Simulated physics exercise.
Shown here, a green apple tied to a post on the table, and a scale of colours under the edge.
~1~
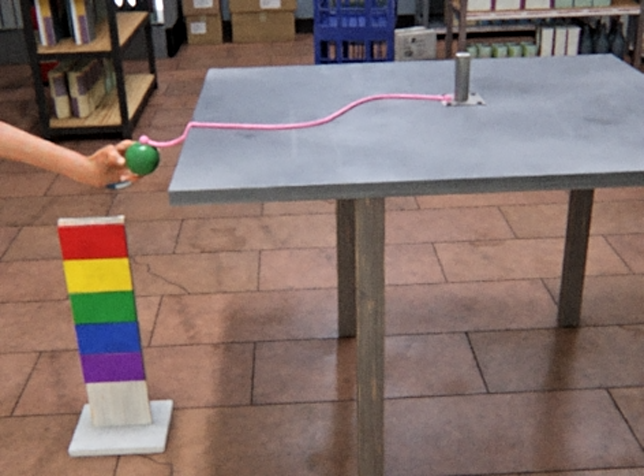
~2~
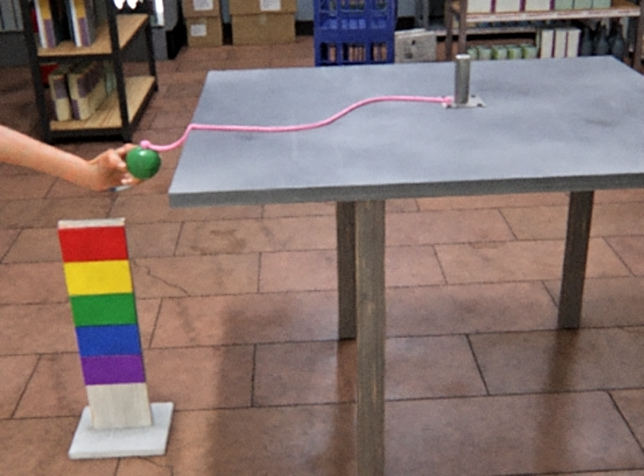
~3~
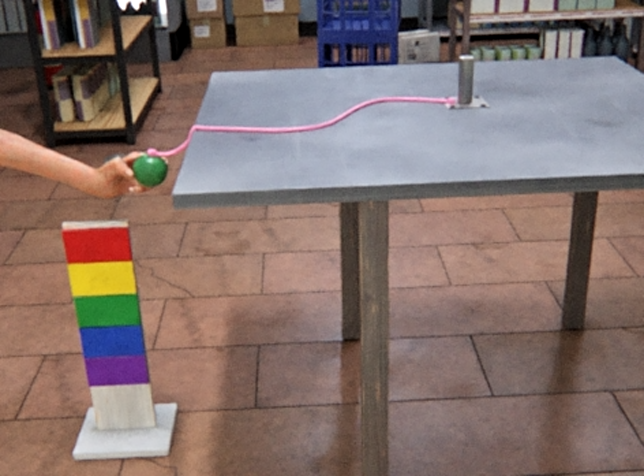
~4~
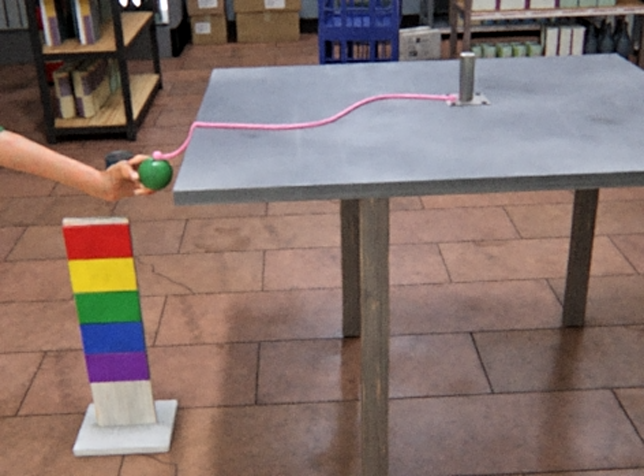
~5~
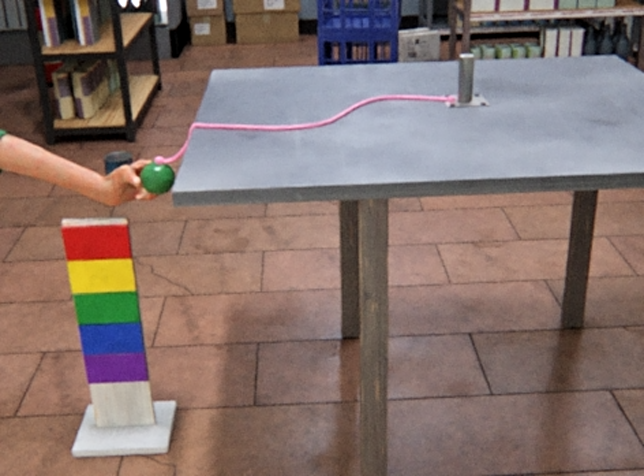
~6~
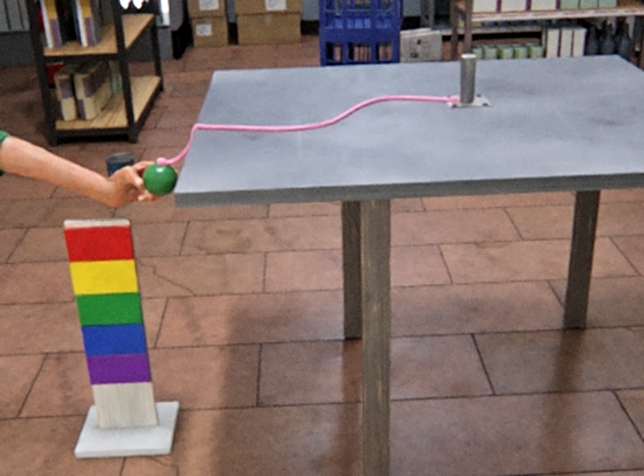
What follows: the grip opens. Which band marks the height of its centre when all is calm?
The red one.
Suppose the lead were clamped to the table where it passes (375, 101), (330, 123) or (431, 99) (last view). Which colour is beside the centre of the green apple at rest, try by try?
Taking them in turn: Red; higher than all five; red.
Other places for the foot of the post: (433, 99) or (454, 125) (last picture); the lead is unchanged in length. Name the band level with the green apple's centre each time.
Taking them in turn: Yellow; yellow.
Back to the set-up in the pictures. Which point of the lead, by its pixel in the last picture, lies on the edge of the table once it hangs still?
At (234, 128), roughly.
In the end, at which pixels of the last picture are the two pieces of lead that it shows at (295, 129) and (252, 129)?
They go to (251, 120) and to (209, 124).
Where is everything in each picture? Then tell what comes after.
In the first frame, green apple (142, 158); red (93, 243); yellow (98, 276); green (103, 308); blue (108, 339); purple (112, 369).
In the second frame, green apple (143, 162); lead through (418, 99) (361, 104) (330, 121) (270, 130) (204, 128).
In the third frame, green apple (150, 170).
In the fourth frame, green apple (156, 173); lead through (423, 97) (366, 102) (334, 119) (275, 127) (209, 125).
In the fifth frame, green apple (158, 178).
In the sixth frame, green apple (160, 179); lead through (424, 99) (367, 103) (335, 120) (276, 129) (210, 127).
Soon after, apple near (187, 230); level with red.
After that, apple near (216, 233); level with red.
And then, apple near (217, 238); level with red.
In the end, apple near (211, 239); level with red. The lead holds its middle at red.
